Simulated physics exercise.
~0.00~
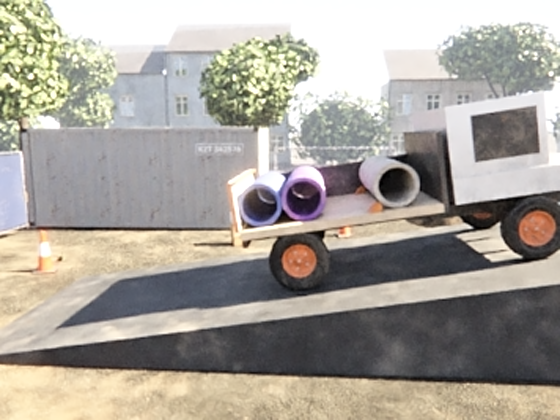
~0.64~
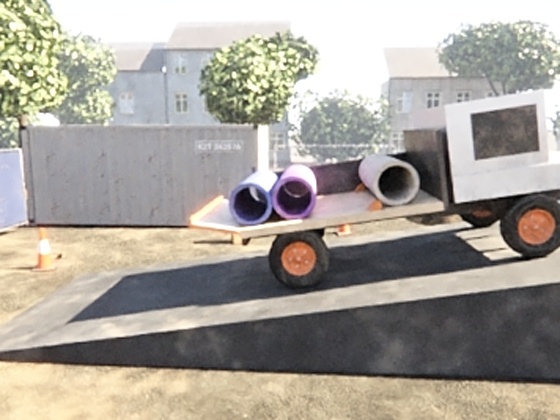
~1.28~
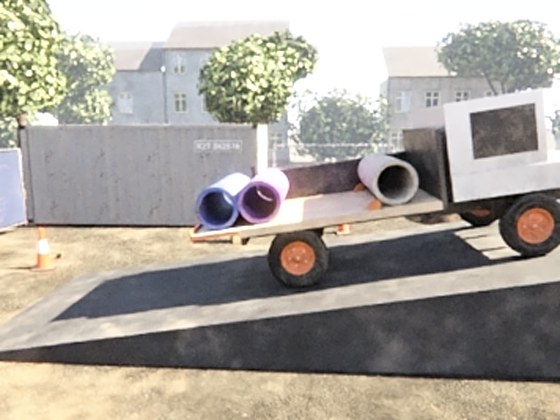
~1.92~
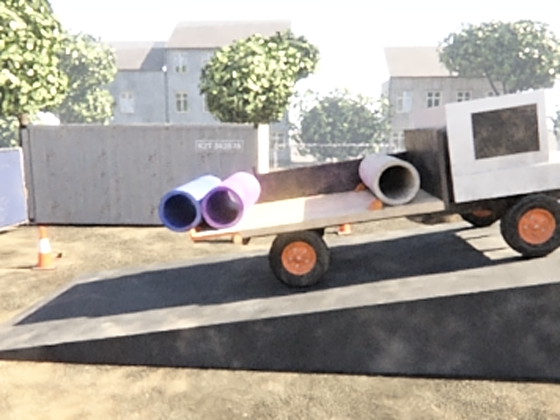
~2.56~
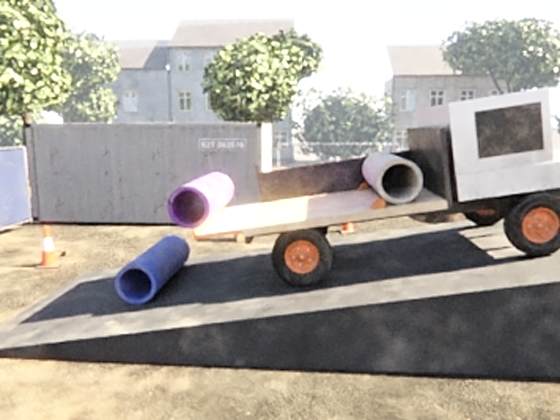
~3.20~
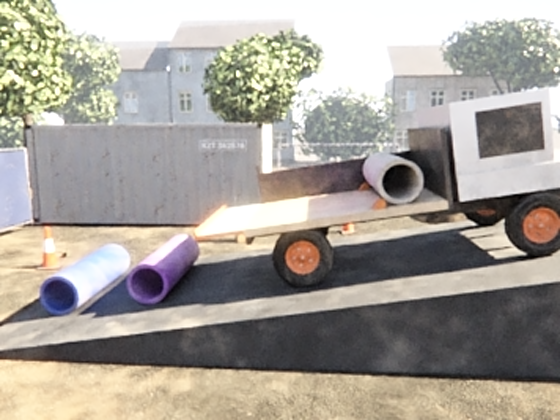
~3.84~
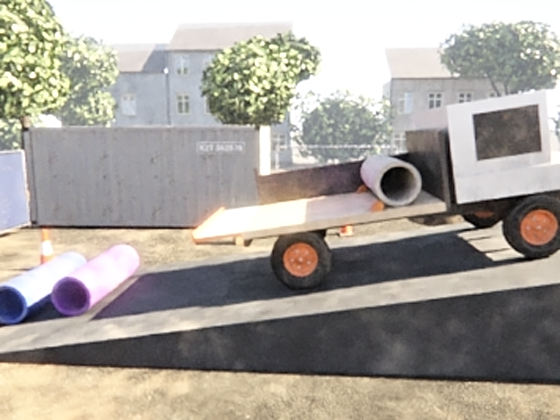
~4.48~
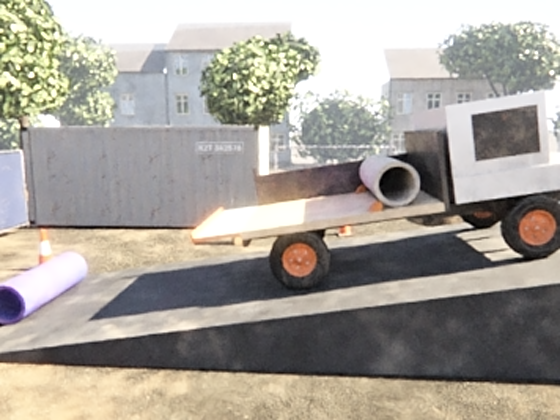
Pick-up standing nose-up on a ramp, its tailgate dropping and blue then purple pipes rolling off leftwards, a grey one staying aboard.
